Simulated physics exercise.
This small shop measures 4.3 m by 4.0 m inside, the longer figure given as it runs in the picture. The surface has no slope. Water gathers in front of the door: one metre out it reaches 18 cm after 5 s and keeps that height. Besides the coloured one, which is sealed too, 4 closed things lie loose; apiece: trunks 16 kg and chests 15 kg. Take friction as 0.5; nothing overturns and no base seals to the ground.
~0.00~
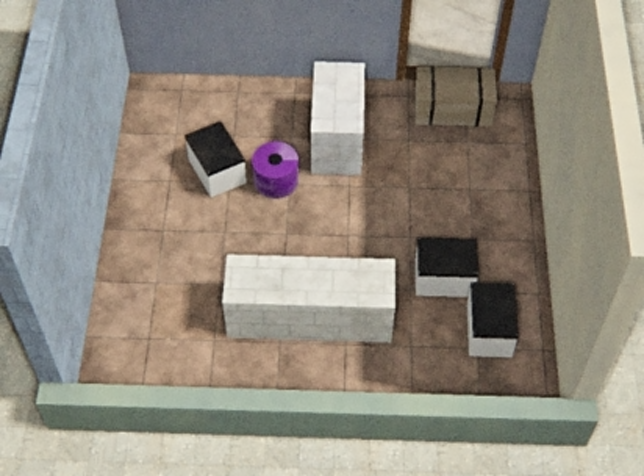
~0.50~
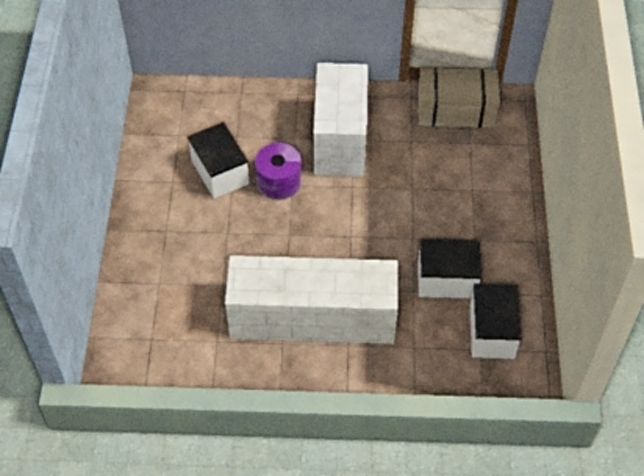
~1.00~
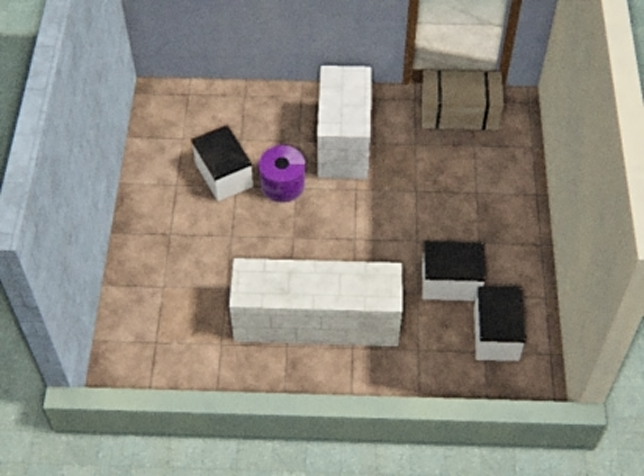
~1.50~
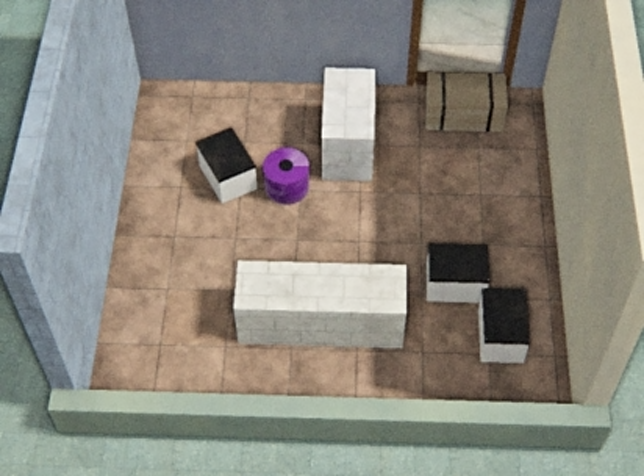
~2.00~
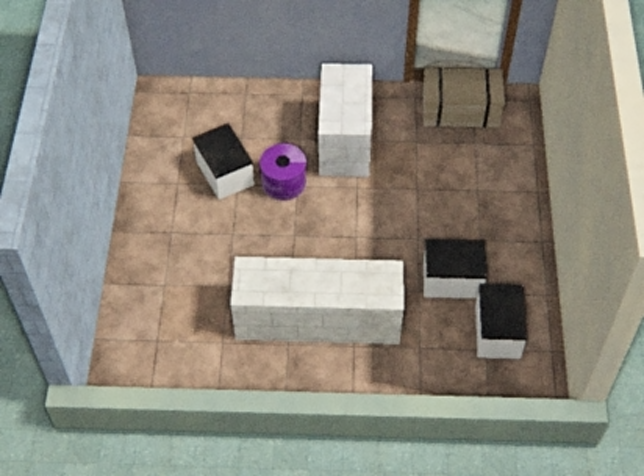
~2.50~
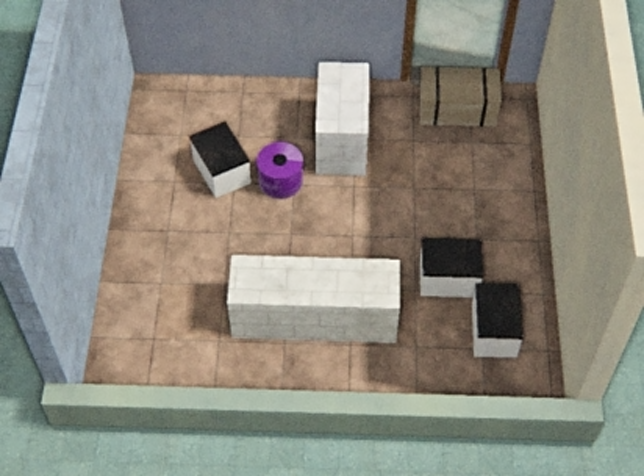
A small shop with a brown tiled floor, blue-grey and cream walls and a low green front wall is seen from high above its front. A purple tub and a black-topped white box sit left of an upright white block, with a strapped brown trunk by the back doorway, a long white block in front and two black-topped boxes at right. Greenish water tints the pale paving outside, while the objects stay still and the view drifts slightly.
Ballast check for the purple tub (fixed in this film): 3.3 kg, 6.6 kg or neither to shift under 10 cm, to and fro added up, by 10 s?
I expect that the lower weight is enough.
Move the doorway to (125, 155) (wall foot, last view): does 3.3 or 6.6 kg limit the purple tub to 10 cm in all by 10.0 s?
Then neither load is enough.
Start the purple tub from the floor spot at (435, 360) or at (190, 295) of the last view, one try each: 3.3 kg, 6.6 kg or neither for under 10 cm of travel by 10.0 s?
In that order: Neither holds; only the larger holds.
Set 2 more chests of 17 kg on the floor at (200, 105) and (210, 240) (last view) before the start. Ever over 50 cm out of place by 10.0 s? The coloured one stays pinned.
In that order: Under, under.
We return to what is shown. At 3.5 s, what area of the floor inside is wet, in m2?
Roughly 1.0 m2.
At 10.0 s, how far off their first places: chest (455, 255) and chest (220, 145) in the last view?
In turn: 100 cm, 0 cm.
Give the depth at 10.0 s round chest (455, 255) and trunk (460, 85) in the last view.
About 8 and 8 cm.
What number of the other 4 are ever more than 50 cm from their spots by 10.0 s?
That makes 2.
After 3.5 s the purple tub would be 0 cm from its start with 3.3 kg and 0 cm from its start with 6.6 kg; 0 cm of water round it then.
After 4.5 s the purple tub would be 0 cm from its start with 3.3 kg and 0 cm from its start with 6.6 kg; 0 cm of water round it then.
After 7.0 s the purple tub would be 0 cm from its start with 3.3 kg and 0 cm from its start with 6.6 kg; 0 cm of water round it then.
After 10.0 s the purple tub would be 1 cm from its start with 3.3 kg and 0 cm from its start with 6.6 kg; 2 cm of water round it then.
